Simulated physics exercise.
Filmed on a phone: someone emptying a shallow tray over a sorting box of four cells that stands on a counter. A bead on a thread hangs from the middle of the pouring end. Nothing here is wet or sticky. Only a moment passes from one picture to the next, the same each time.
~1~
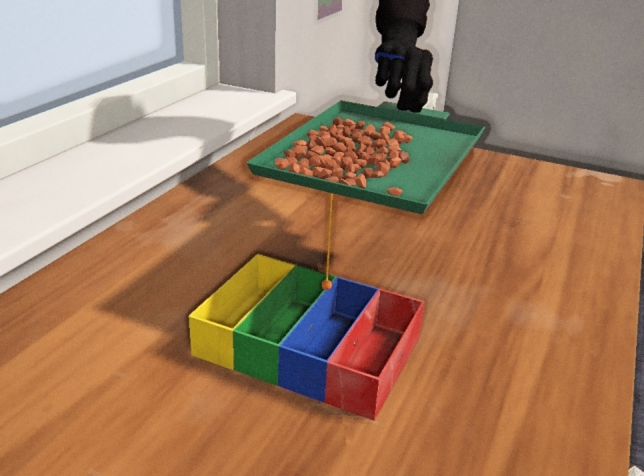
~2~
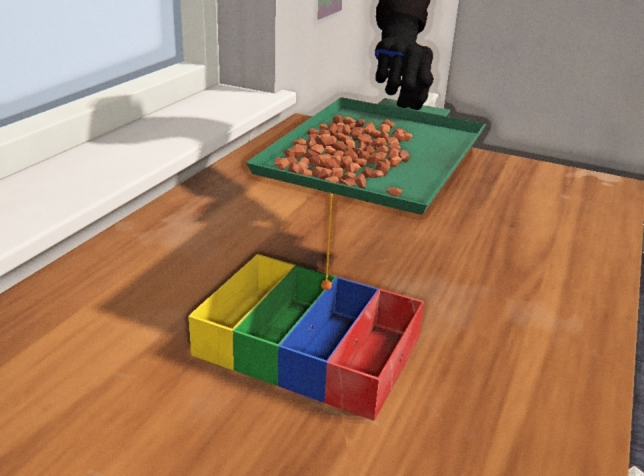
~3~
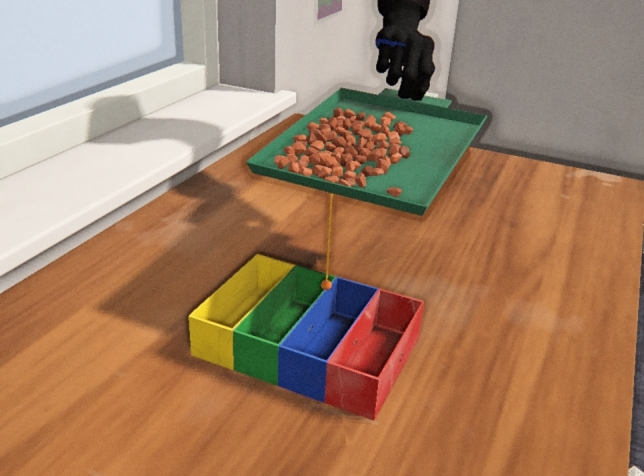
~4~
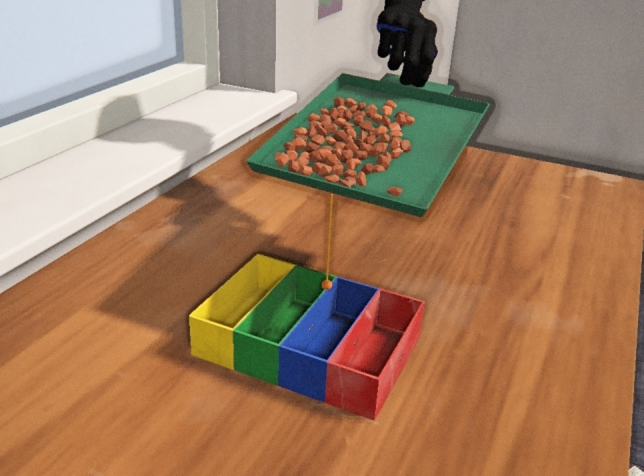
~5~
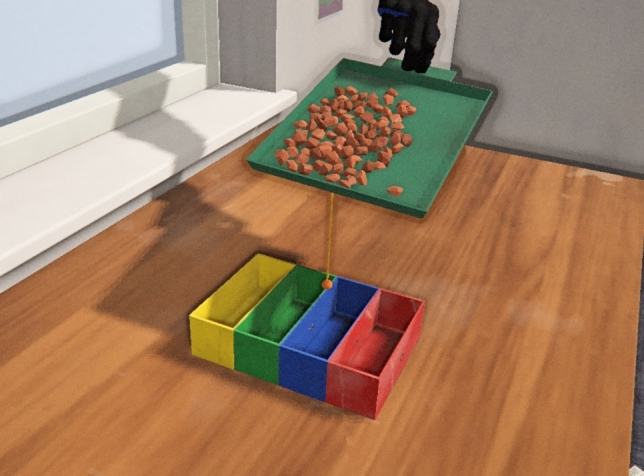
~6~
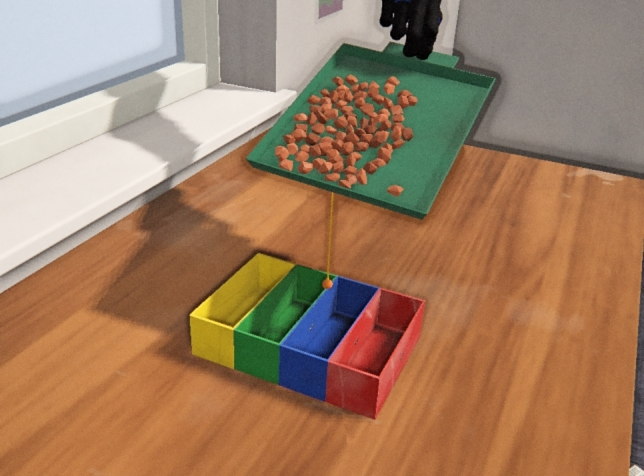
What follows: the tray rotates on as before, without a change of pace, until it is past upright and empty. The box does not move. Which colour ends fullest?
Most goes to the red cell.
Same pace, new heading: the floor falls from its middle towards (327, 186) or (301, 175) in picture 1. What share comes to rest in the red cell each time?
First some 10, then 0 per cent.
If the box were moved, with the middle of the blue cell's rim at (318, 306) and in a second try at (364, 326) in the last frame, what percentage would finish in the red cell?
The first gives 40 %, the second 20 %.
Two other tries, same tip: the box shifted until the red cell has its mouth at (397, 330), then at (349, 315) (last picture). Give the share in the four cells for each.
In turn 90 and 60 in a hundred.
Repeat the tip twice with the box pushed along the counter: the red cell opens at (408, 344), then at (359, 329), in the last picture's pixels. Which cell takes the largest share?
One: Blue. Two: That red cell.
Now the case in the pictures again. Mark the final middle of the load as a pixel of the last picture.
Close to (354, 365).
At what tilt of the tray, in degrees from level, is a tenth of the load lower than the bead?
Near 70 degrees.
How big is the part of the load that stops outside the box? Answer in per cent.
Near 10 %.
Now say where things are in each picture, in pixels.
The first picture shows corners of the pouring end (253, 162) and (424, 201), level; middle of the load (349, 152), bits of crushed brick; bead on its thread (327, 285); yellow cell (212, 339); green cell (256, 354); blue cell (303, 370); red cell (352, 387).
The second picture shows corners of the pouring end (253, 162) and (424, 202), level; middle of the load (348, 151).
The third picture shows corners of the pouring end (252, 161) and (423, 203), tipped barely, lowest at the right corner; middle of the load (349, 147).
The fourth picture shows corners of the pouring end (252, 160) and (423, 205), tipped a little, lowest at the right corner; middle of the load (349, 142).
The fifth picture shows corners of the pouring end (252, 158) and (424, 207), tipped a little, lowest at the right corner; middle of the load (350, 136).
The sixth picture shows corners of the pouring end (252, 157) and (423, 209), tipped clearly, lowest at the right corner; middle of the load (350, 131); yellow cell (213, 338); green cell (257, 353); blue cell (303, 369); red cell (353, 386).
Just after the last frame, tray tipped steeply; the larger part on the tray; just a few in the blue cell; about a tenth falling or outside the box.
A moment on, tray tipped past a quarter turn; roughly a third in the red cell; roughly a quarter in the blue cell; about a tenth in the green cell; just a few in the yellow cell; roughly a quarter falling or outside the box.
Further on, tray tipped past a quarter turn; roughly a third in the red cell; roughly a quarter in the blue cell; roughly a quarter in the green cell; just a few in the yellow cell; about a tenth falling or outside the box.
When it is over, tray tipped past a quarter turn; roughly a third in the red cell; roughly a quarter in the blue cell; roughly a quarter in the green cell; just a few in the yellow cell; about a tenth outside the box.
